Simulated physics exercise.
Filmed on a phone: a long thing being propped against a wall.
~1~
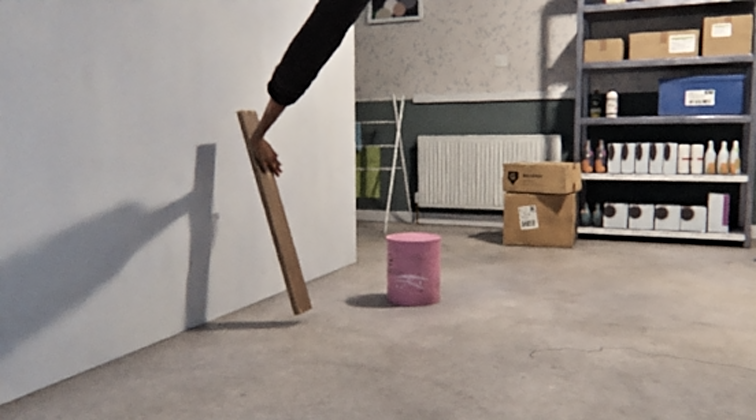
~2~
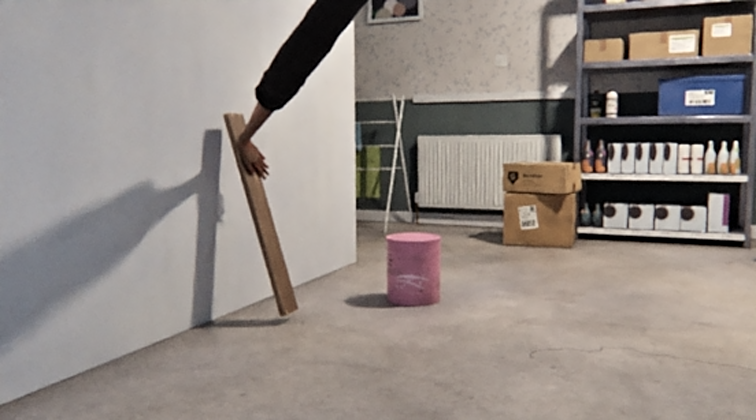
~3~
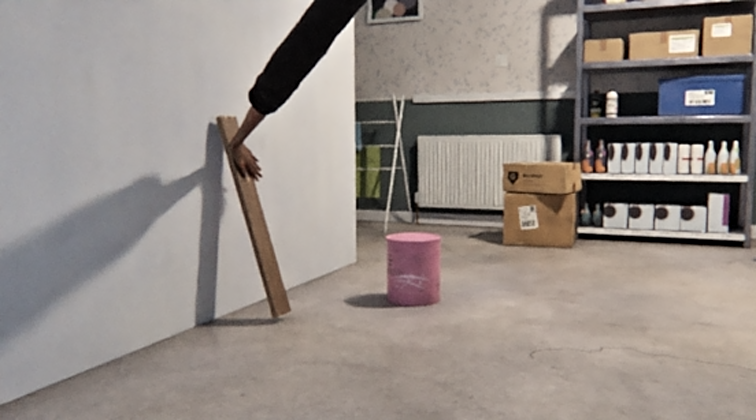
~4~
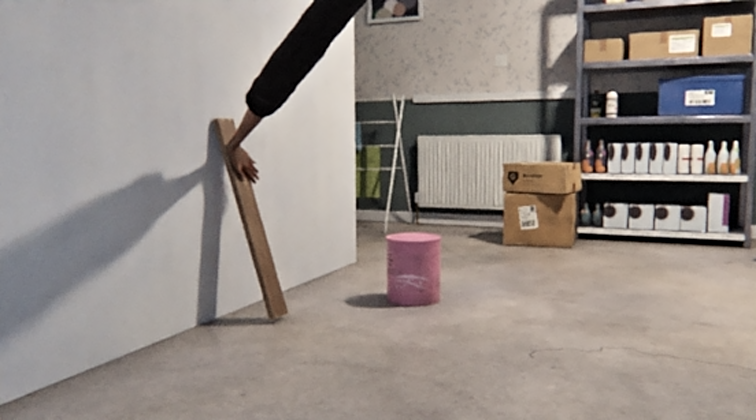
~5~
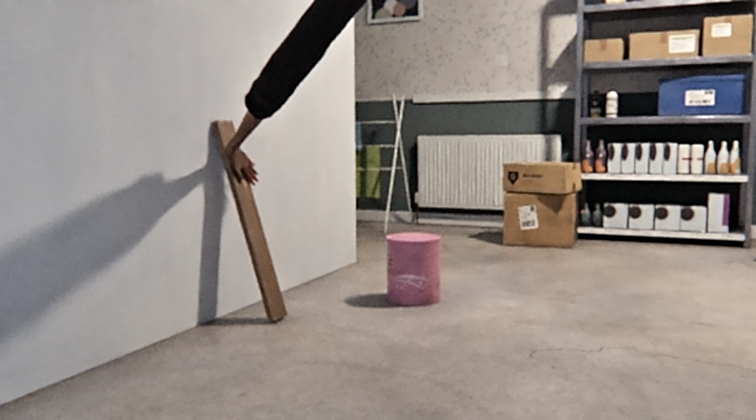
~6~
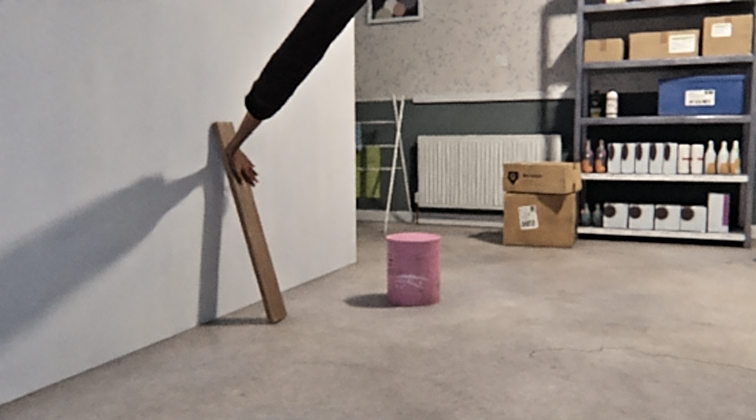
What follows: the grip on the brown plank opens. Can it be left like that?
As it turns out, it holds.
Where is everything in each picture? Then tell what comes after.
On its way; brown plank (275, 211); pink pail (414, 268), in the first picture.
On its way; brown plank (261, 213); pink pail (414, 268), in the second picture.
On its way; brown plank (254, 216); pink pail (414, 268), in the third picture.
On its way; brown plank (251, 218); pink pail (414, 268), in the fourth picture.
Leant on the wall, still held; brown plank (250, 220); pink pail (414, 268), in the fifth picture.
Leant on the wall, still held; brown plank (250, 221); pink pail (414, 268), in the sixth picture.
Then, 0.40 s later than the last frame, all is still.
Then, 0.90 s later than the last frame, brown plank resting near (250, 221).
When it is over, both as before. End places, in pixels of the last picture, brown plank near (250, 221). The plank remains leaning.
